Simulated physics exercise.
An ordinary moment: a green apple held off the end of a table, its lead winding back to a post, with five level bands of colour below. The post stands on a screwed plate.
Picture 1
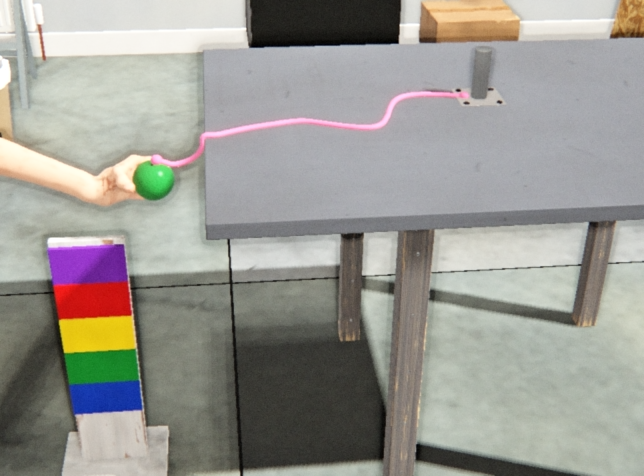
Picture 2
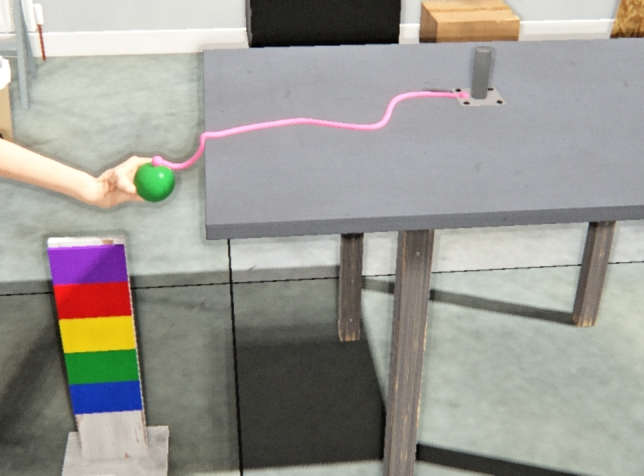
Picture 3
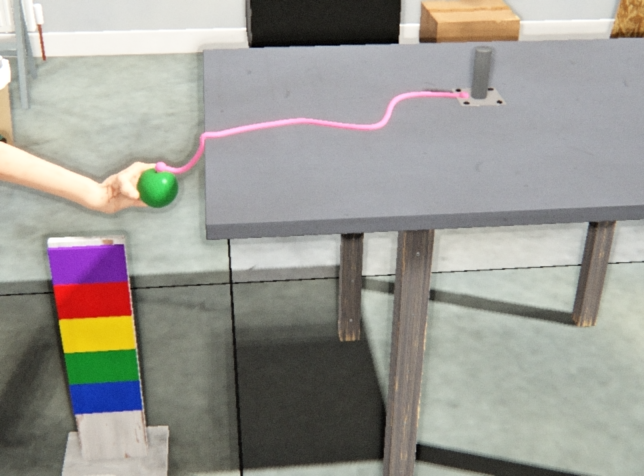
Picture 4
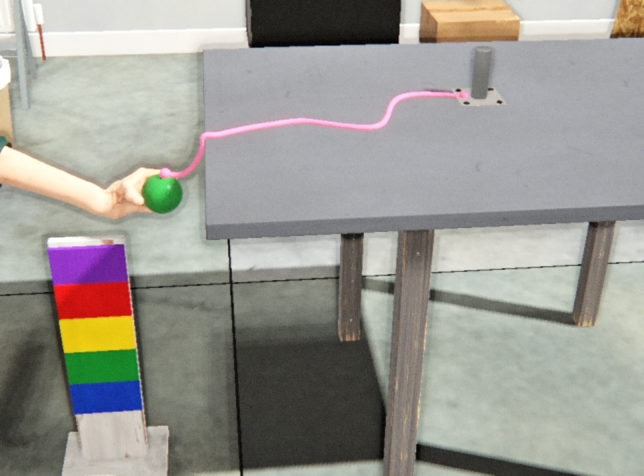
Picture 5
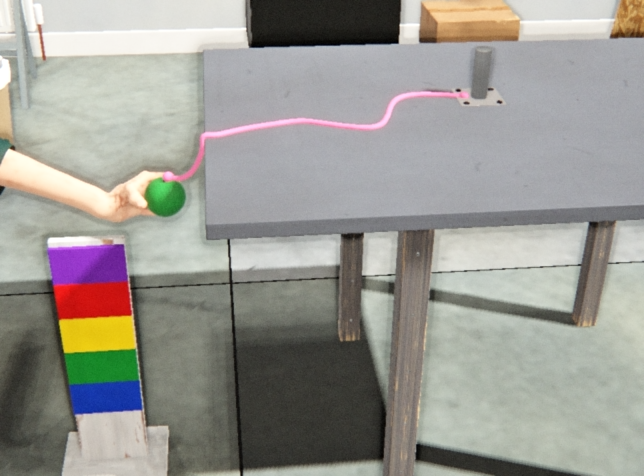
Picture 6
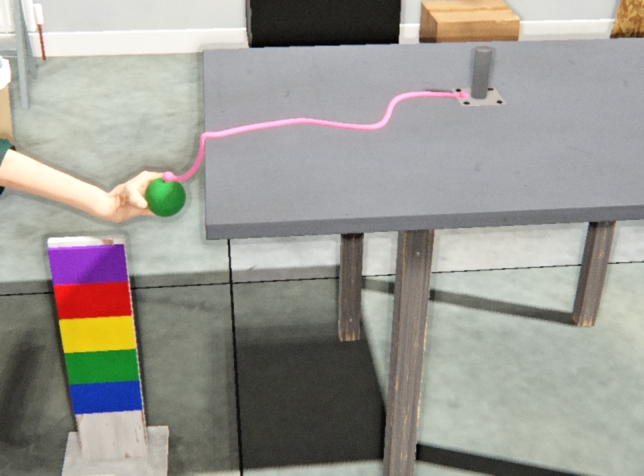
A green ball on a pink cord is moved slightly right and down by a hand.
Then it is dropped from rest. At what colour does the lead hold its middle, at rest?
Its middle rests at the purple band.
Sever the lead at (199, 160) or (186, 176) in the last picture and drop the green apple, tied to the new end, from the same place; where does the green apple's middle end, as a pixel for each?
In that order: (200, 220) and (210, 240).
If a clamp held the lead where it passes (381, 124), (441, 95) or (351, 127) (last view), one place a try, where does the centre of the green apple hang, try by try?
In that order: (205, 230), (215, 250) and (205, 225).
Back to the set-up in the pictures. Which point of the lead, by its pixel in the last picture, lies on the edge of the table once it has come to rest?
The one at (244, 129).
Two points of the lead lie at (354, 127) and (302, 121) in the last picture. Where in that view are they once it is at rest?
At (309, 119), then (259, 127).
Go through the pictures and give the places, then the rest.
The first frame shows green apple (153, 180); purple (88, 267); red (93, 301); yellow (98, 336); green (102, 368); blue (106, 399).
The second frame shows green apple (154, 182); lead through (431, 95) (390, 108) (354, 127) (282, 123) (219, 135).
The third frame shows green apple (157, 188).
The fourth frame shows green apple (162, 193); lead through (431, 95) (390, 108) (354, 127) (282, 123) (219, 135).
The fifth frame shows green apple (165, 197).
The sixth frame shows green apple (165, 197); lead through (431, 95) (390, 108) (354, 127) (282, 123) (219, 135).
Soon after, apple near (214, 253); level with purple.
After that, apple near (190, 256); level with purple.
In the end, apple near (215, 255); level with purple. The purple one.
